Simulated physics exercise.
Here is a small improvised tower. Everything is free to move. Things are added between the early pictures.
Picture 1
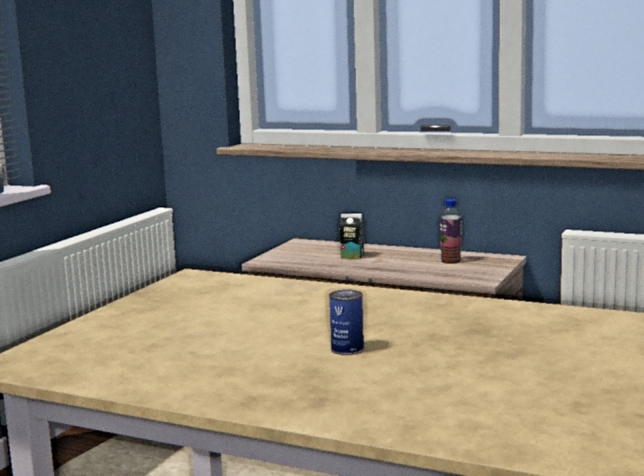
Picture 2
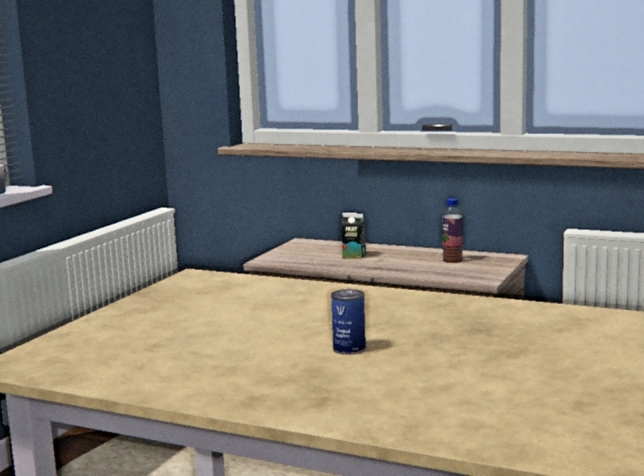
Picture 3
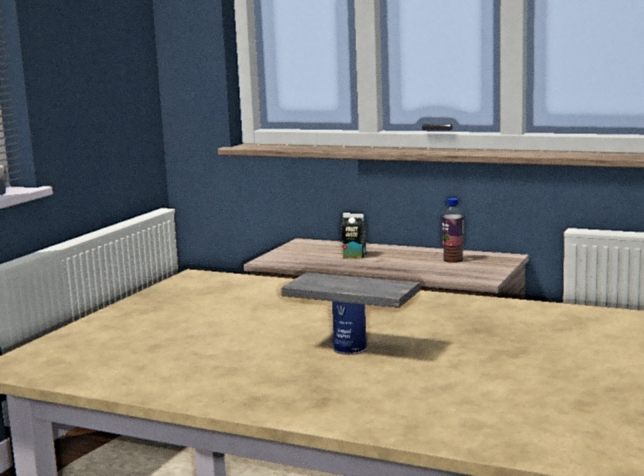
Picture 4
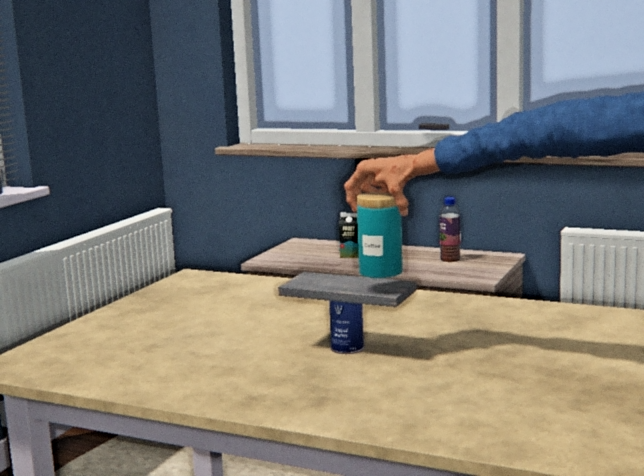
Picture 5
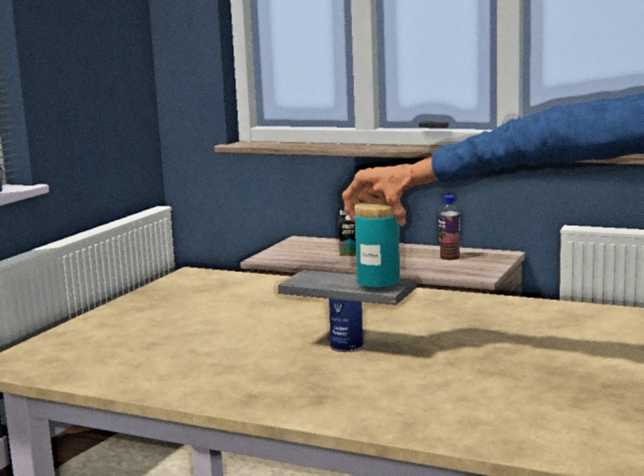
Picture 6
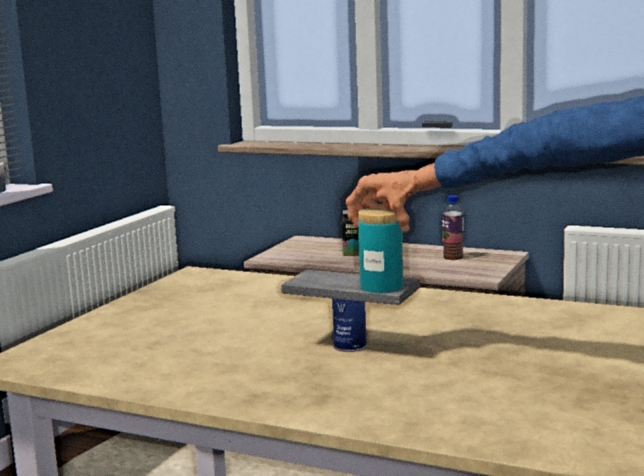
A hand in a blue sleeve reaches in from the right over a pale wooden table, seen from slightly above in a blue-walled room with a window. A dark blue can stands on the table, with a carton and a bottle on a shelf behind. A grey board appears across the can, then the hand lowers a turquoise jar onto its right side and keeps hold, while the view shifts very slightly.
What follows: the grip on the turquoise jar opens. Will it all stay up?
Outcome: The stack comes apart.
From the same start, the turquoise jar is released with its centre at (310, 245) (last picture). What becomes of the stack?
Then it loses its balance.
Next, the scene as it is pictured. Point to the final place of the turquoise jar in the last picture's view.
Near (456, 351).
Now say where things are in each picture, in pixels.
The last thing is not in view yet, in the first picture.
The last thing is not in view yet, in the second picture.
The last thing is not in view yet; grey board (350, 289), in the third picture.
On its way; turquoise jar (380, 234); grey board (347, 289), in the fourth picture.
On its way; turquoise jar (377, 243); grey board (347, 287), in the fifth picture.
Set down, still held; turquoise jar (381, 250); grey board (350, 286), in the sixth picture.
Then, 0.40 s later than the last frame, turquoise jar now fallen; grey board tilted by 50°.
Then, 0.70 s later than the last frame, grey board tilted by 73°.
When it is over, fallen, grey board and turquoise jar; blue tin as before. End places, in pixels of the last picture, turquoise jar near (456, 351). The stack gives way.
